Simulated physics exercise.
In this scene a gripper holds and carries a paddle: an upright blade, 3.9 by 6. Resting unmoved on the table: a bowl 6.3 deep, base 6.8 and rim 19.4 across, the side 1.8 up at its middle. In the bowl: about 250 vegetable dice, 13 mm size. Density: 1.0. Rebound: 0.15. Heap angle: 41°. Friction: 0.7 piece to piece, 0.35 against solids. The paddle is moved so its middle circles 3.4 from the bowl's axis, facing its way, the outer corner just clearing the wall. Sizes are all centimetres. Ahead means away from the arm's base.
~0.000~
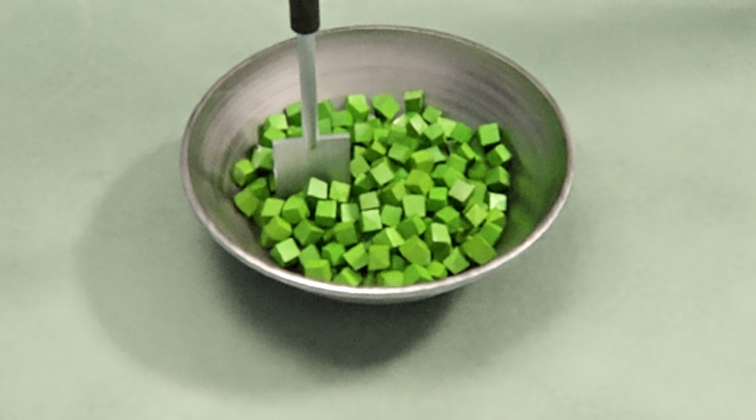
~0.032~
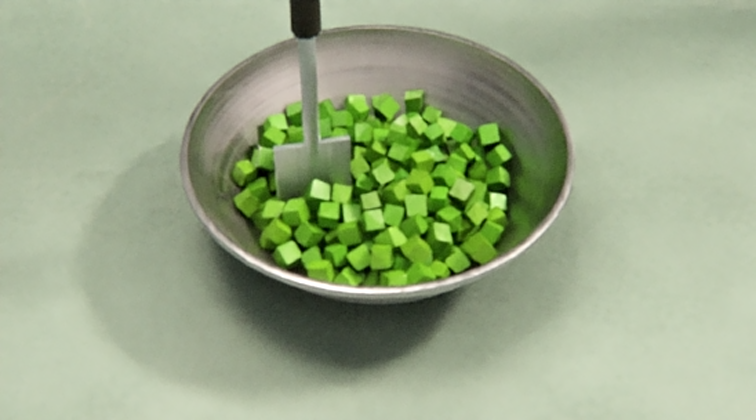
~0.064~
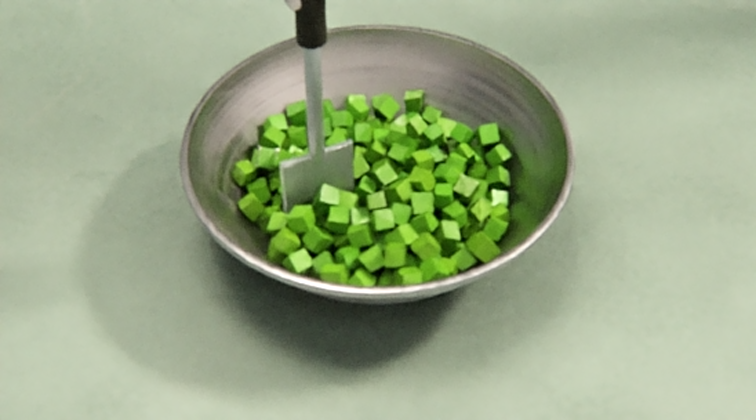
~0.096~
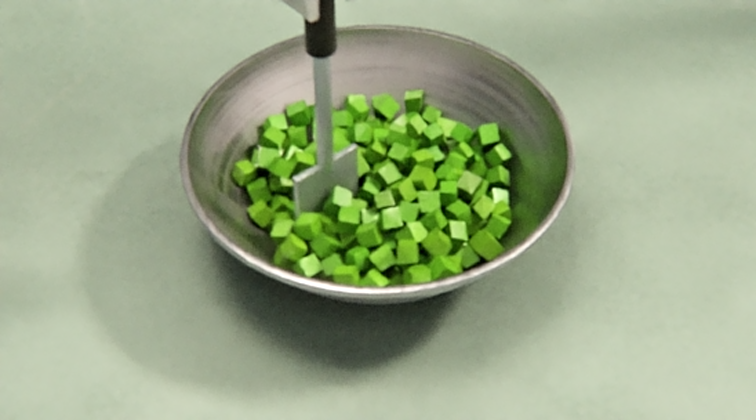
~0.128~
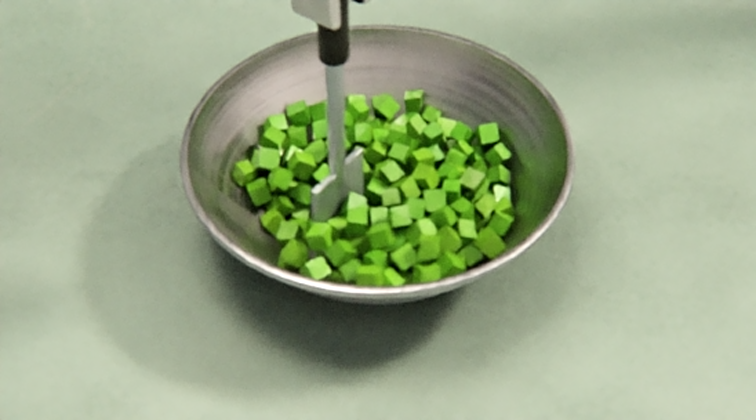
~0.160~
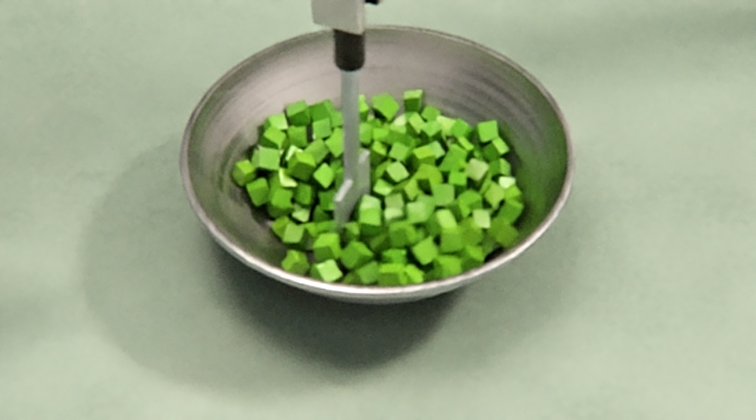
A gripper-held metal paddle sweeping toward the viewer and rightward while turning edge-on, pushing through bright green cubes in a still metal bowl.
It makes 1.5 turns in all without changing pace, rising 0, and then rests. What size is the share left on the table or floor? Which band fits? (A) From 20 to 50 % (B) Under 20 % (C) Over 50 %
(B) Under 20 %.
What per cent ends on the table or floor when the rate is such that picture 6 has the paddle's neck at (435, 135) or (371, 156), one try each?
About 25 per cent, then about 10 per cent.
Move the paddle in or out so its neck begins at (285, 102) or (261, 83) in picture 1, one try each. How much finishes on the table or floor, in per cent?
Close to 25 and 20 in a hundred.
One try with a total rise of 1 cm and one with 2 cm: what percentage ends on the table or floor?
I'd say some 10 per cent, and some 5 per cent.
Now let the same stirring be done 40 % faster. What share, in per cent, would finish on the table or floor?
Near 15 in a hundred, it would be.
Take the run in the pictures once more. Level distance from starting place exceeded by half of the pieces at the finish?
About 9 cm.
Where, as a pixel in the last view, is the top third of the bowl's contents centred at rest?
Centre, approx.: (459, 116).
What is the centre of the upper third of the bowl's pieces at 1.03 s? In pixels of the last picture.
I'd point to about (443, 236).
After 0.60 s, 249° round, highest piece 8 above the table; 243 in the bowl, 4 on the table or floor, 4 in flight or on the tool.
After 1.03 s, 77° round, highest piece 8 above the table; 225 in the bowl, 24 on the table or floor, 2 in flight or on the tool.
After 1.45 s, 180° round, highest piece 7 above the table; 217 in the bowl, 34 on the table or floor.
After 2.15 s, 180° round, highest piece 7 above the table; 217 in the bowl, 34 on the table or floor.
In the end, 217 in the bowl, 34 on the table or floor. That is 14 % on the table or floor.
